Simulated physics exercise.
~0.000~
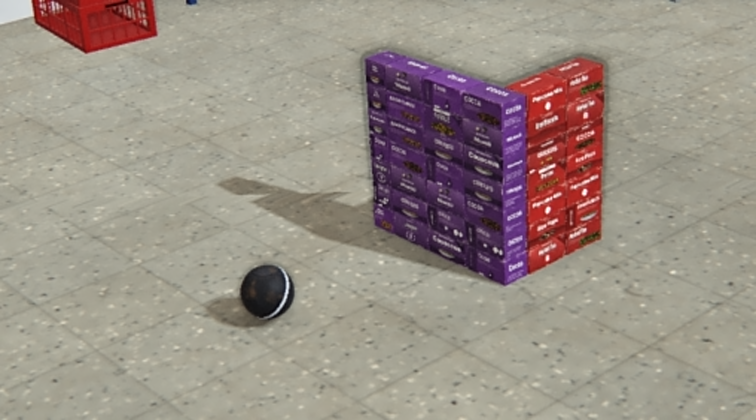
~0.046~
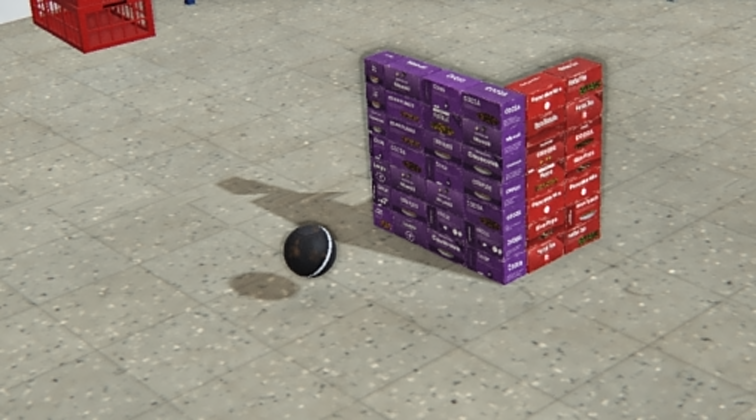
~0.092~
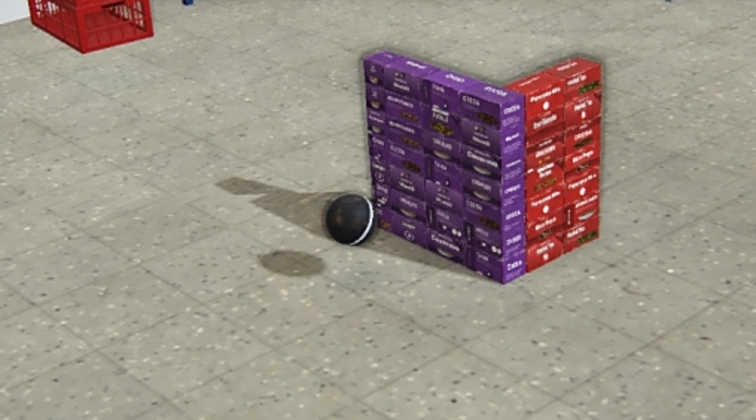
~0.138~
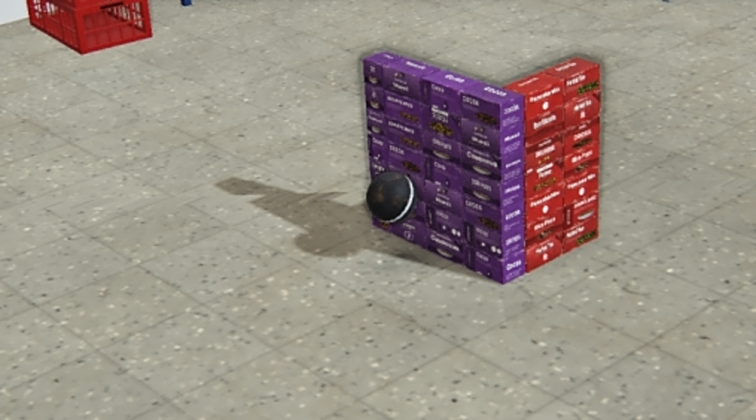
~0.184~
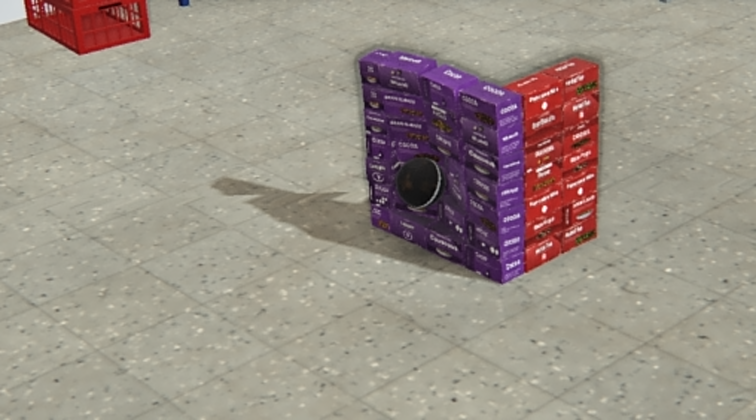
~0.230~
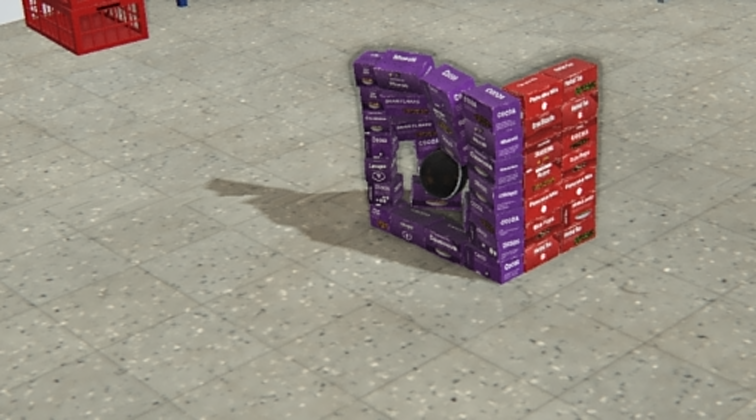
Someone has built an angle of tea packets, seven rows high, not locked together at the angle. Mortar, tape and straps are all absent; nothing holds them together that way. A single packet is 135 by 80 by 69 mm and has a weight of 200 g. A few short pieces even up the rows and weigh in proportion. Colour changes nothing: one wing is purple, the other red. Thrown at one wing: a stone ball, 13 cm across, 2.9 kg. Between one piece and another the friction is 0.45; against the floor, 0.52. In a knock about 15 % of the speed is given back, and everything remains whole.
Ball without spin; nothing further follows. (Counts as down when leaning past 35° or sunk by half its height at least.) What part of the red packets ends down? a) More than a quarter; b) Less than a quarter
Option b: Less than a quarter.
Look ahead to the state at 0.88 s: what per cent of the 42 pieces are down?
By then 45 %.
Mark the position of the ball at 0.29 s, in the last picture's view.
Around (474, 174).
By 0.29 s, ball still moving; none of the 14 red packets down (6 of 42 in all colours); top red packet unmoved; top purple packet tilted 33°.
By 0.40 s, ball still moving; none of the 14 red packets down (12 of 42 in all colours); top red packet unmoved; top purple packet tilted 72°, 13 cm lower.
By 0.60 s, ball still moving; none of the 14 red packets down (12 of 42 in all colours); top red packet unmoved; top purple packet on its side.
By 0.88 s, ball still moving; none of the 14 red packets down (18 of 42 in all colours); top red packet unmoved; top purple packet upside down.
When it is over (1.5 s), ball rolling away; none of the 14 red packets down (18 of 42 in all colours); top red packet unmoved; top purple packet upside down. That is 0 per cent. In pixels of the last frame, middles, top red packet near (532, 96), top purple packet near (341, 236).
